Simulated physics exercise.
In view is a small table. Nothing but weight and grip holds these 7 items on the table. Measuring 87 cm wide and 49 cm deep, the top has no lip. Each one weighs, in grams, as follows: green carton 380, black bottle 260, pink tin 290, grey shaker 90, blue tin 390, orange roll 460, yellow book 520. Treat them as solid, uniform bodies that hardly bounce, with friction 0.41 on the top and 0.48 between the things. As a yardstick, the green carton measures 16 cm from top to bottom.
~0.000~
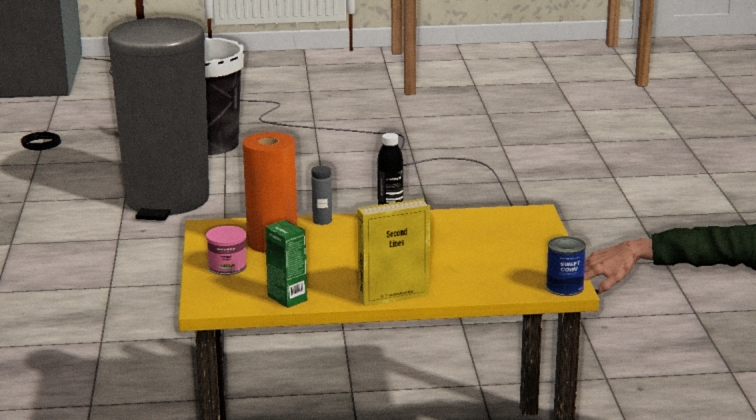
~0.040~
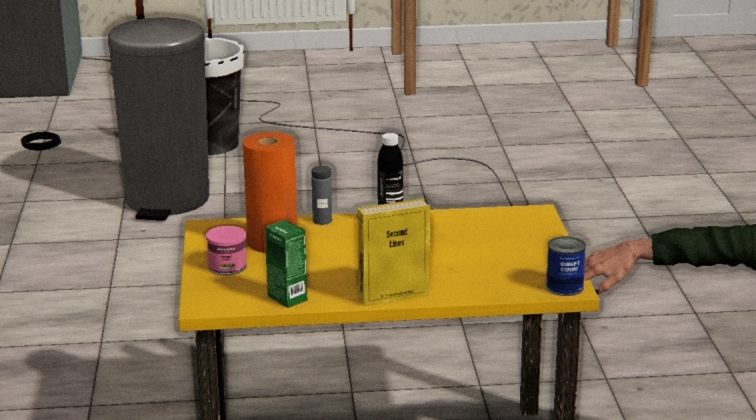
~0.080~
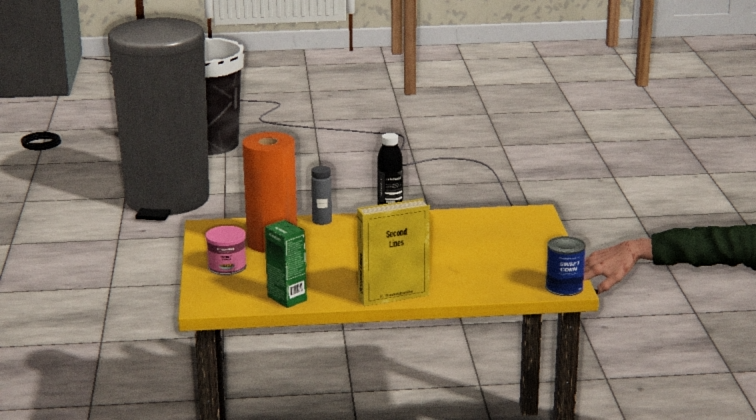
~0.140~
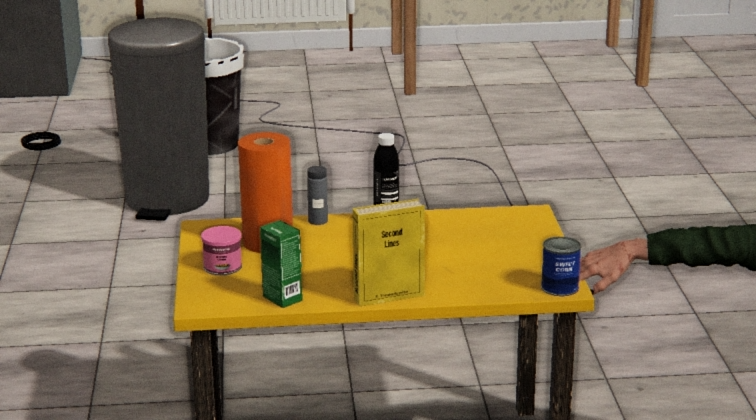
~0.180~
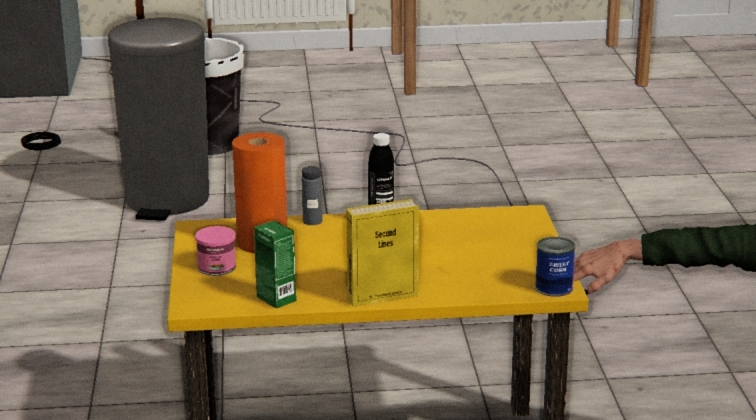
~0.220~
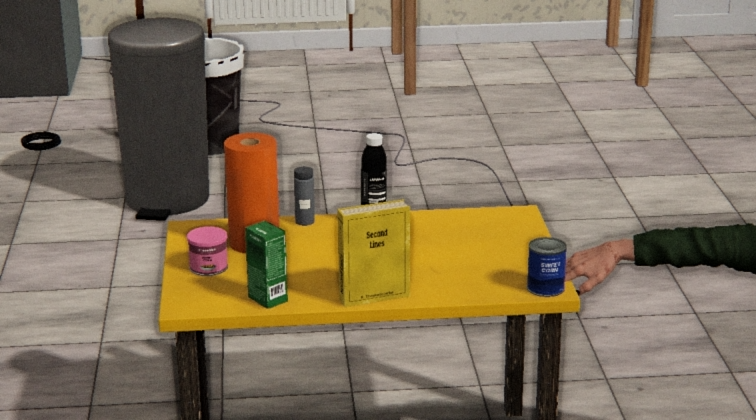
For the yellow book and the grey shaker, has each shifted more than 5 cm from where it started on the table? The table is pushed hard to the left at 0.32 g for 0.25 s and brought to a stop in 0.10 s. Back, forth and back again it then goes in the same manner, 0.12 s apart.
Yellow book: No; grey shaker: Yes.
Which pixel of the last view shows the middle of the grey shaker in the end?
At roughly (254, 217).
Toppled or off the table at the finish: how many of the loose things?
So, 2 in all.
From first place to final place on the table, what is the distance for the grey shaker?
Around 16 centimetres.
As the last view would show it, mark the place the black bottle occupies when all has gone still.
(338, 221), roughly.
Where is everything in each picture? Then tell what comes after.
The first picture shows yellow book (394, 253); grey shaker (322, 195).
The second picture shows pink tin (227, 250); blue tin (566, 266).
The third picture shows orange roll (270, 193); green carton (286, 264).
The fourth picture shows table shifted 1 cm; black bottle (386, 180); pink tin (222, 251).
The fifth picture shows table shifted 2 cm; blue tin (555, 267); orange roll (260, 193).
The sixth picture shows table shifted 4 cm; yellow book (374, 254); grey shaker (304, 196).
After 0.52 s, table shifted 14 cm; grey shaker 53° off upright near (234, 202); yellow book moved 4 cm near (309, 256); black bottle 43° off upright.
After 0.92 s, grey shaker on its side near (253, 218); black bottle on its side; orange roll moved 3 cm.
After 1.72 s, table shifted 4 cm; grey shaker on its side near (221, 222); yellow book moved 4 cm near (357, 254); black bottle on its side.
In the end (3.4 s), toppled on the table, black bottle and grey shaker; the other 5 under 5 cm from the start. In the last view, yellow book near (394, 253), grey shaker near (254, 217).
